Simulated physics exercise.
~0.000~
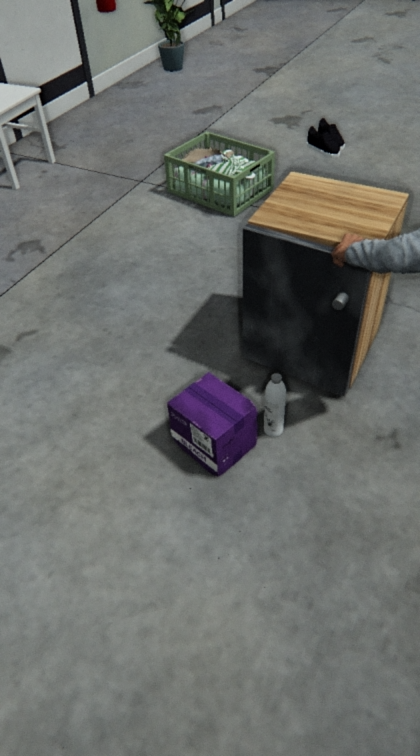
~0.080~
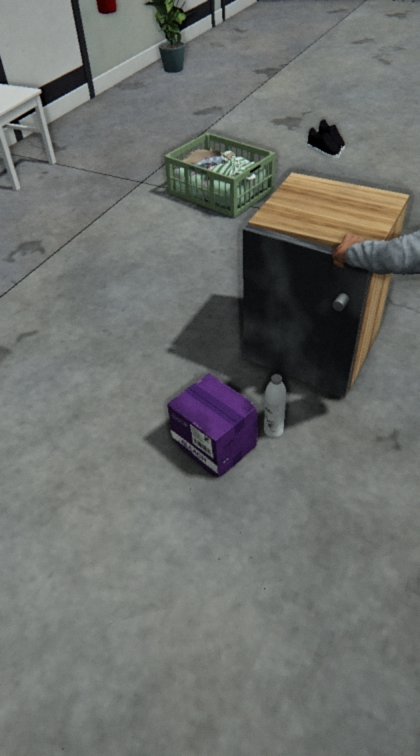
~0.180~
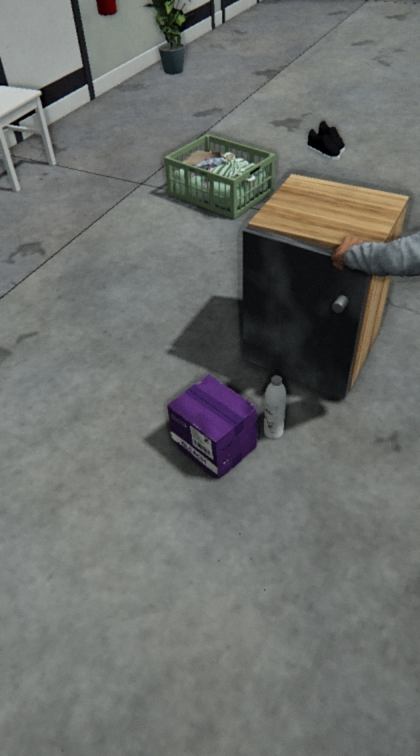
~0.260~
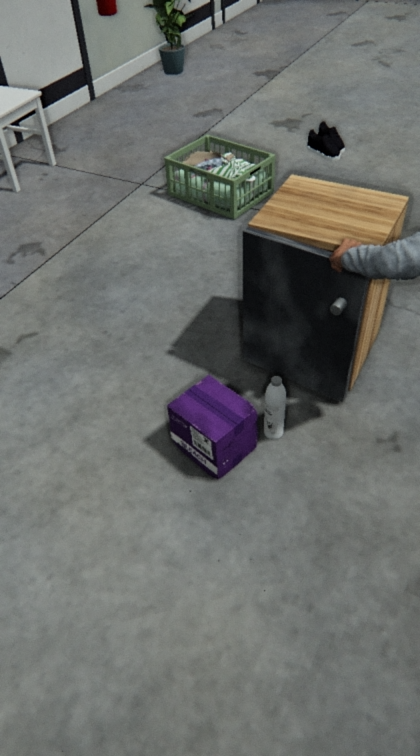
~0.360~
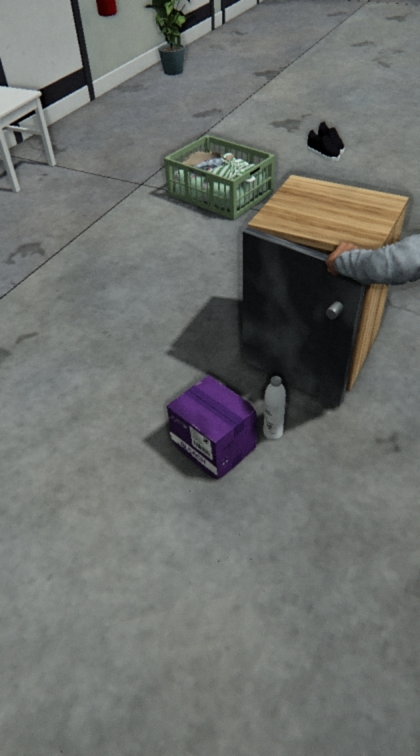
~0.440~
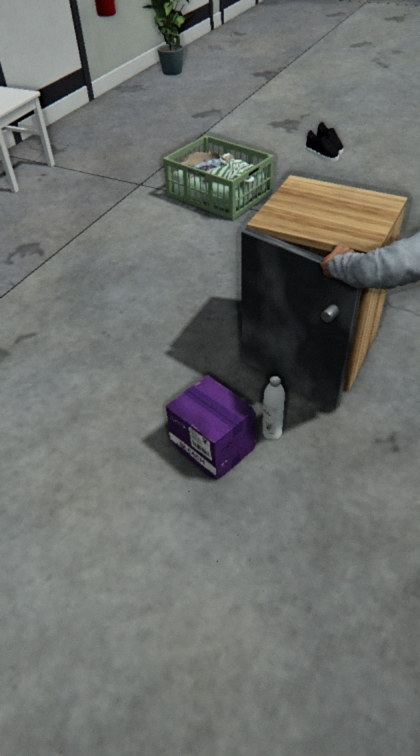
An arm in a grey sleeve reaches in from the right over a concrete floor, seen from above, its hand on the dark door of a wood-topped cabinet. A purple parcel and a white bottle stand before it, with a green crate, black shoes, a white stool and a potted plant behind. The hand slowly pulls the door slightly open while the camera stays still.
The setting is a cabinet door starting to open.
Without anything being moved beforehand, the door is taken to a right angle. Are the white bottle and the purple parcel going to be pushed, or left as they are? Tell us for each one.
The white bottle is going to get jostled. The purple parcel is going to get jostled.
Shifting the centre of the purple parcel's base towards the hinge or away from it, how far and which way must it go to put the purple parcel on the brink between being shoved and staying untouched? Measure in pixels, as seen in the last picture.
32 pixels down, roughly.
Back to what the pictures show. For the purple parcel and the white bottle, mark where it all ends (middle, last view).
So the purple parcel finishes at (170, 442), and the white bottle finishes at (185, 404).
After 1.72 s, door 58° open; white bottle displaced about its own width near (244, 414); purple parcel displaced a little near (204, 431).
After 2.14 s, door 73° open; white bottle displaced well along near (215, 414); purple parcel displaced a little near (183, 437).
In the end (3.5 s), the white bottle gets knocked, near (185, 404); the purple parcel gets knocked, near (170, 442).
